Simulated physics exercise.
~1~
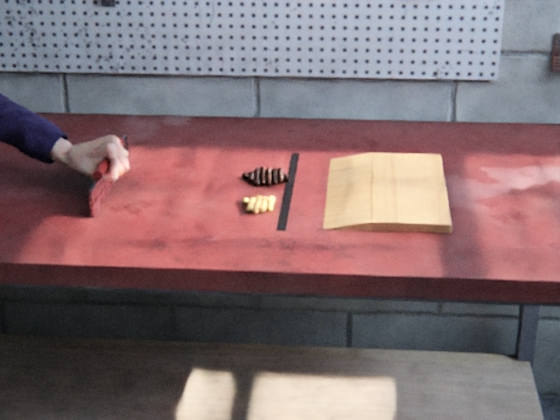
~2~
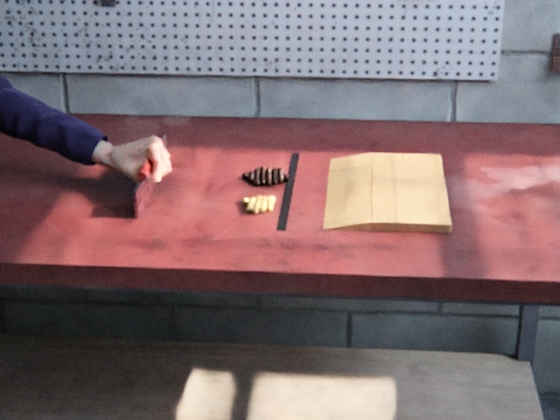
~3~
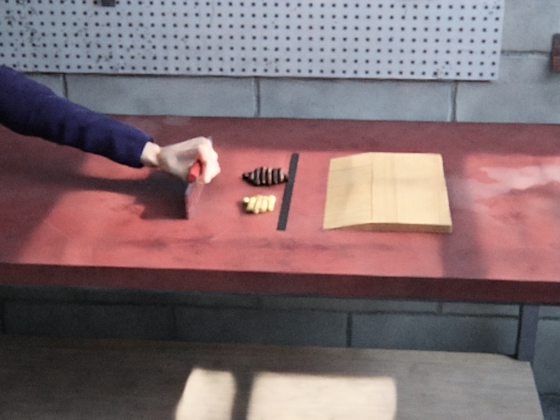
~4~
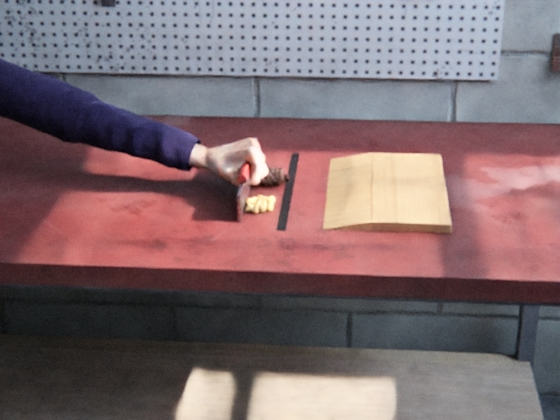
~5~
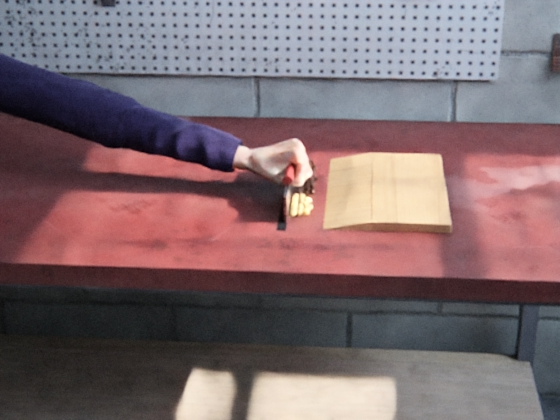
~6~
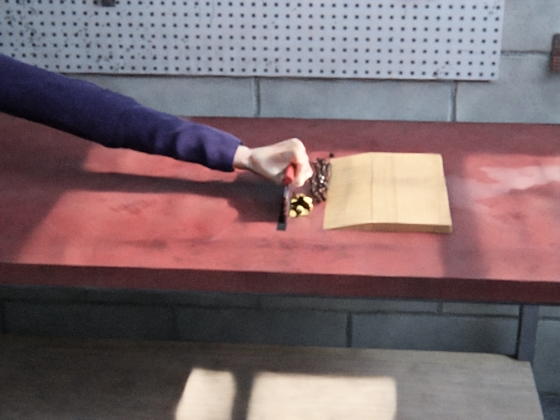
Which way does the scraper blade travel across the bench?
The hand moves the scraper blade to the right, towards the ramp.
On a red bench, a hand scrapes two piles right, leaving them mostly short of a ramp.
